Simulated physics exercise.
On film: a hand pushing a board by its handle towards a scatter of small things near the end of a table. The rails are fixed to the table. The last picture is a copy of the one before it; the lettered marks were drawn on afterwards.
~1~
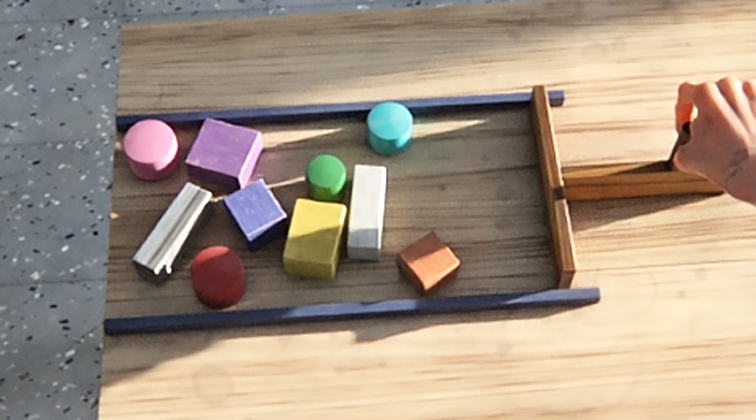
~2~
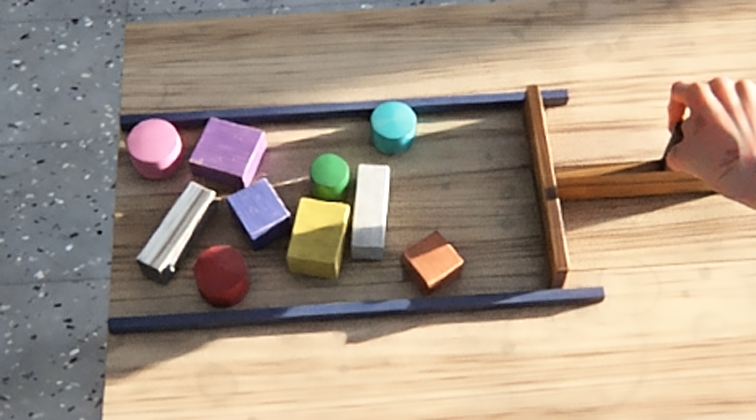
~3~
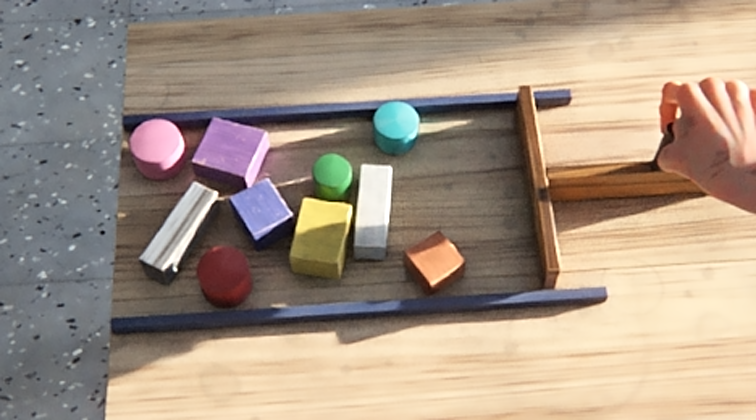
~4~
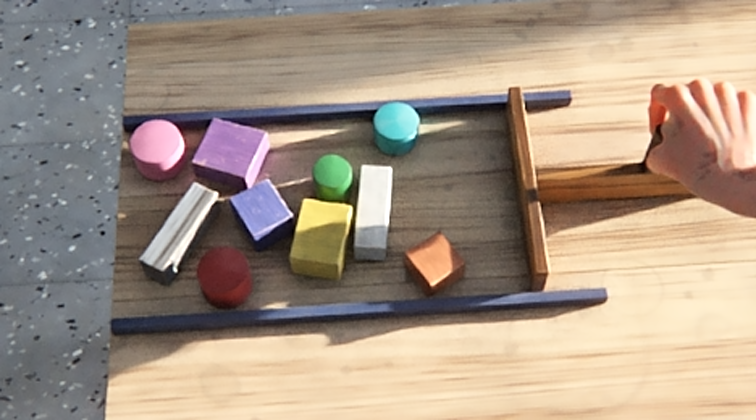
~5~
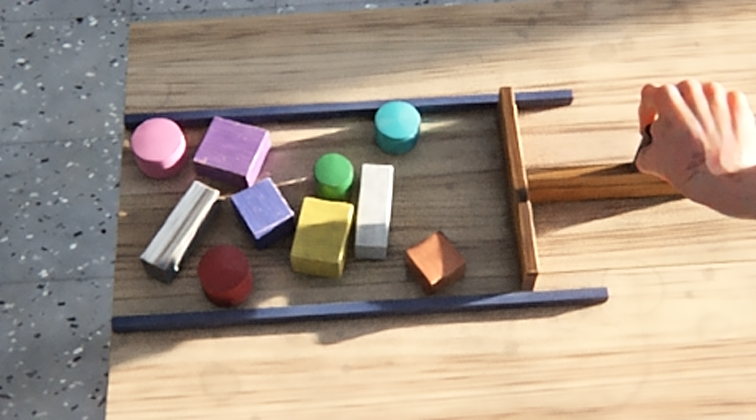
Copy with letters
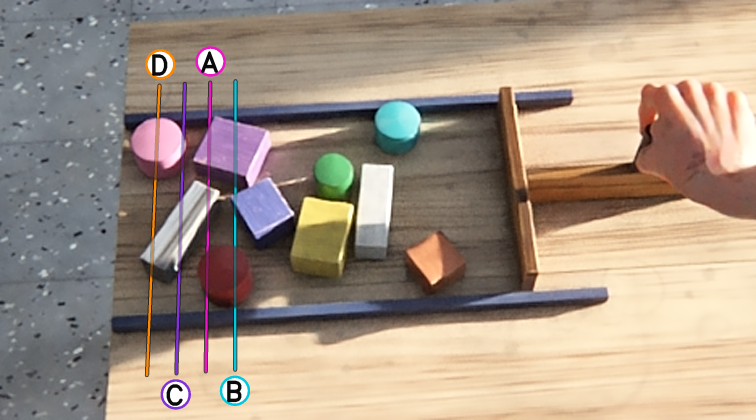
In the video, a hand holding a wooden handle slides a board slowly left between two dark blue rails on a table, while the colourful blocks and round tins scattered between the rails stay in place, untouched by the board.
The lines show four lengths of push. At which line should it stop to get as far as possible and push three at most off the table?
Line A.
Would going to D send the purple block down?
Yes.
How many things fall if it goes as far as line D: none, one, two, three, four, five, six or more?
By then, six or more.
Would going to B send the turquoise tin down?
No.
On the marked copy, A at (208, 217); B at (235, 215); C at (181, 218); D at (154, 220).
Following A. Soon after the start, board (408, 181); blue block (253, 211); turquoise tin (372, 129).
Later, board (295, 187); grey stick (145, 230); pink tin (151, 145).
In the end, board (208, 192); blue block over the edge; pink tin over the edge; three fallen.
As for the rest, B is within the limit but short; C drops six; D drops seven.
